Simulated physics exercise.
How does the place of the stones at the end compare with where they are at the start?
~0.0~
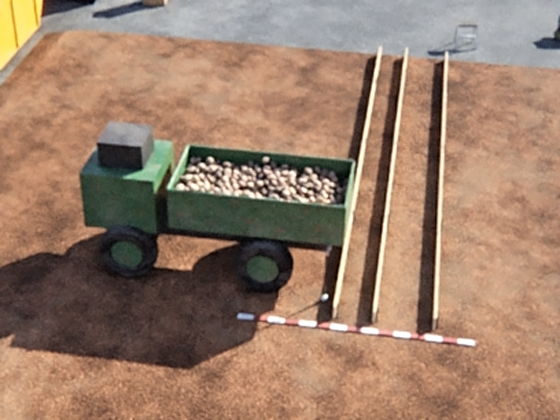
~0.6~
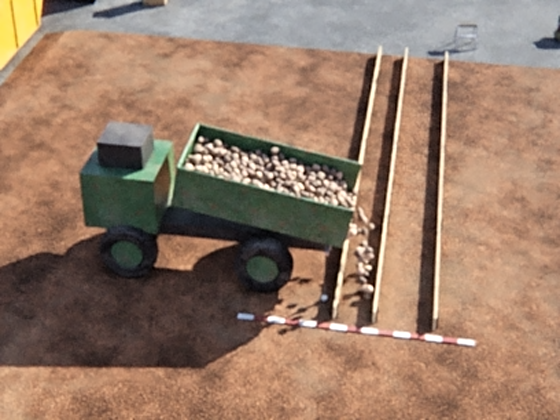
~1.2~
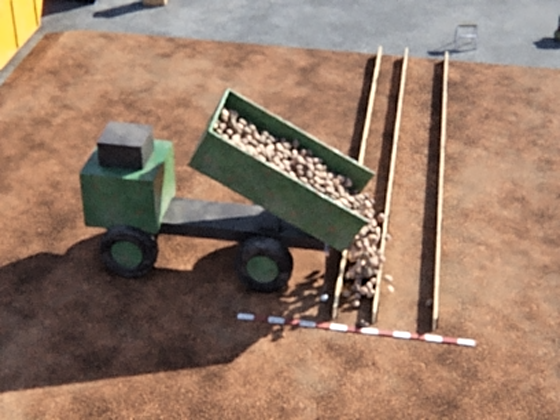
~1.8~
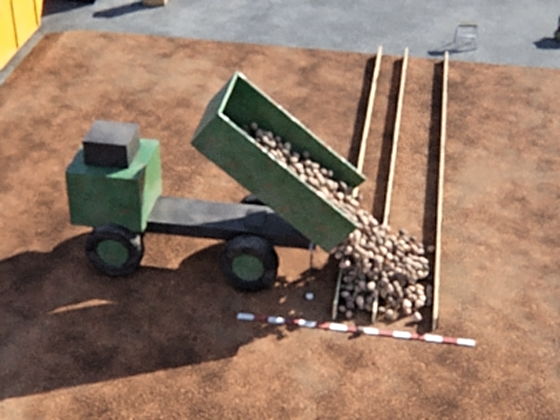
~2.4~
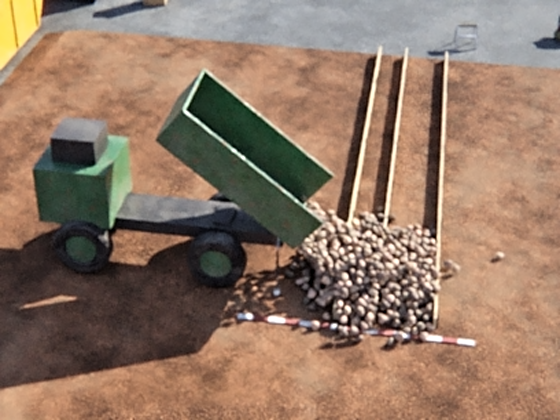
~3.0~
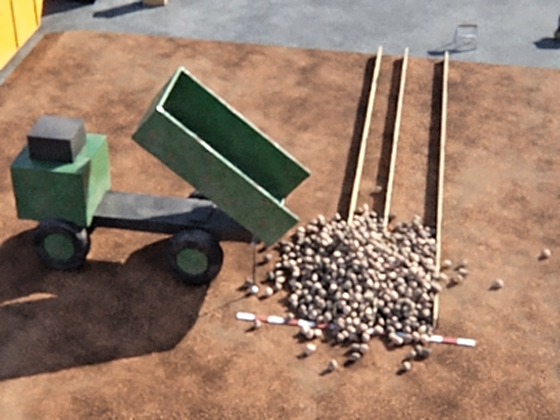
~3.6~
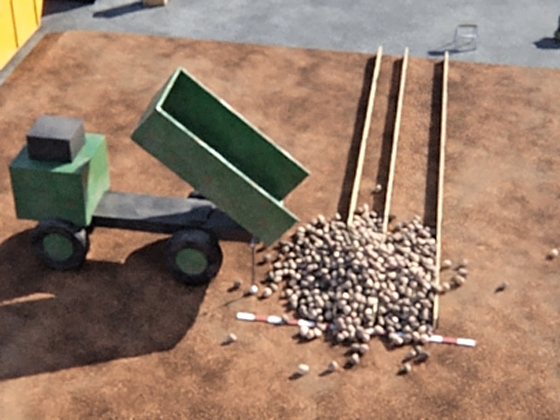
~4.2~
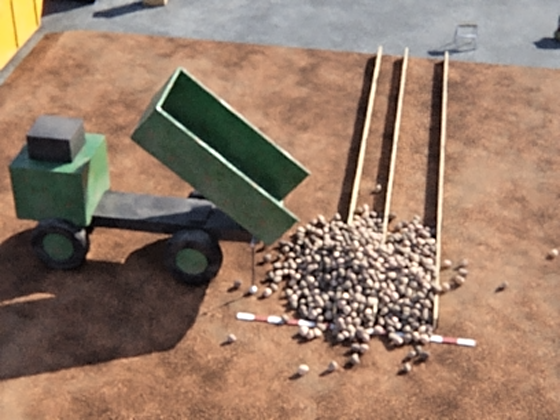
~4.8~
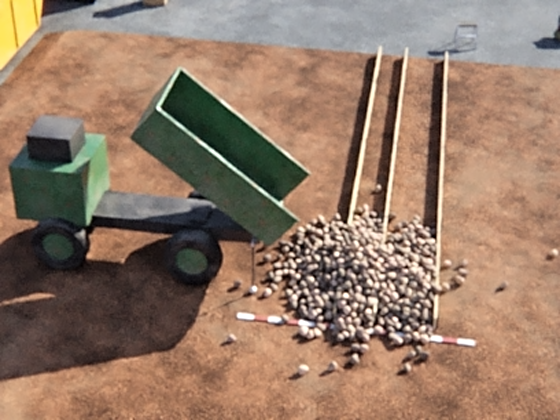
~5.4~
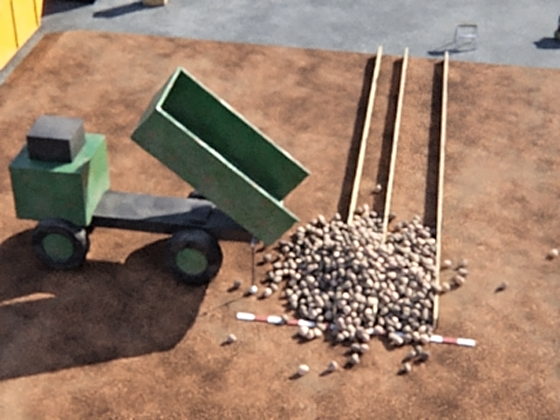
At the start the stones fill the bed of the green truck. By the end they lie on the ground farther right and nearer the viewer, in a heap over the near ends of the boards.
A green tipping truck with a dark block on its cab stands at the left of a reddish-brown dirt yard, seen from above, its bed full of pale rounded stones. Three long boards lie to its right, with a red and white striped rod near their closer ends. The bed tilts up, and stones begin spilling from its right end onto the boards. As it steepens, they pour out faster, and the truck rolls left. The bed empties and stays raised while the stones rest in a broad heap across the boards, a few scattered around it.
